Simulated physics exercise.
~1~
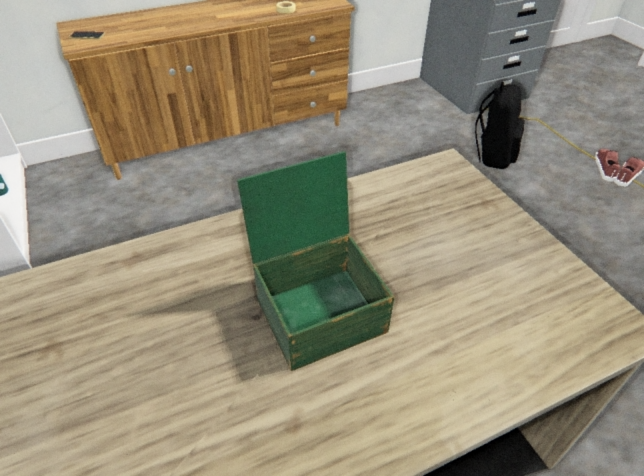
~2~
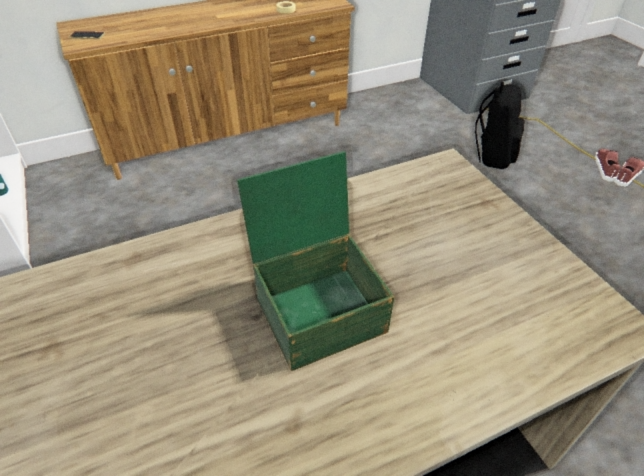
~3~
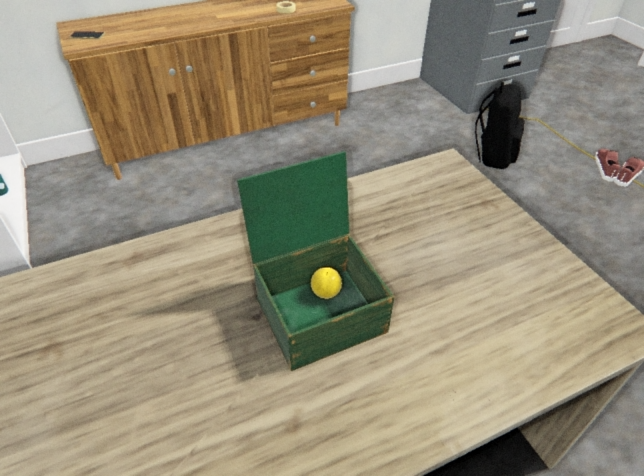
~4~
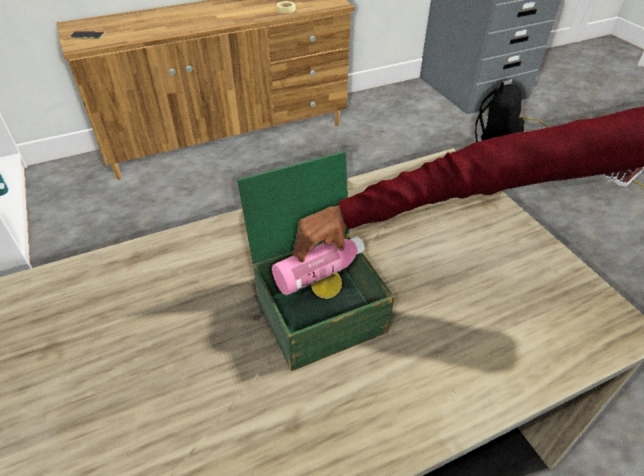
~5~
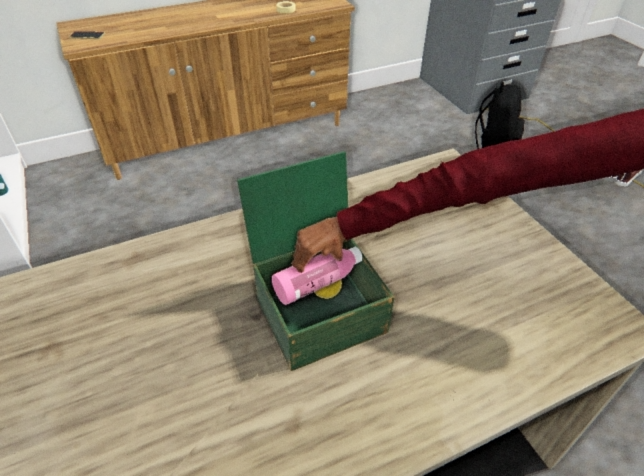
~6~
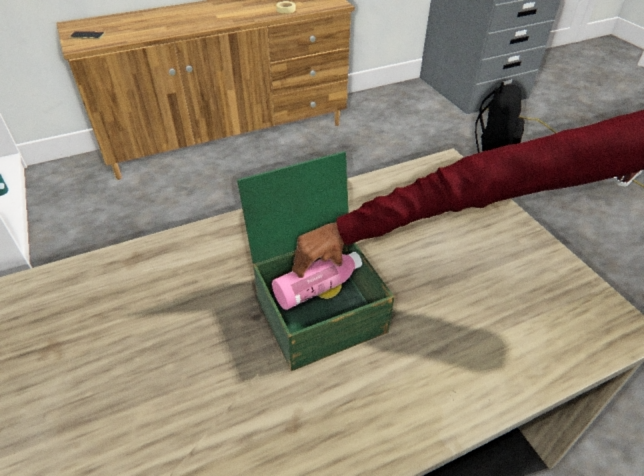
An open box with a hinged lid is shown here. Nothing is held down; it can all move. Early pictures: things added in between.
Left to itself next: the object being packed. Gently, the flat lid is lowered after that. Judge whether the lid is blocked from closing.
Looks to me like the lid isn't kept from shutting.
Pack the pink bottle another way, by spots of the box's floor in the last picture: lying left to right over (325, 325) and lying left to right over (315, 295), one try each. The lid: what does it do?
On the first go the lid settles shut, and on the second go it settles shut.
Then, 1.10 s after the last picture, lid starting down; pink bottle rolled well along near (336, 325); yellow apple rolled a little.
Then, 1.80 s after the last picture, lid 32° above the rim; pink bottle rolled well along near (336, 325); yellow apple rolled a little.
At rest, lid shut; moved from the start, pink bottle; yellow apple in place. Seen from the same camera at the end, pink bottle near (336, 325).
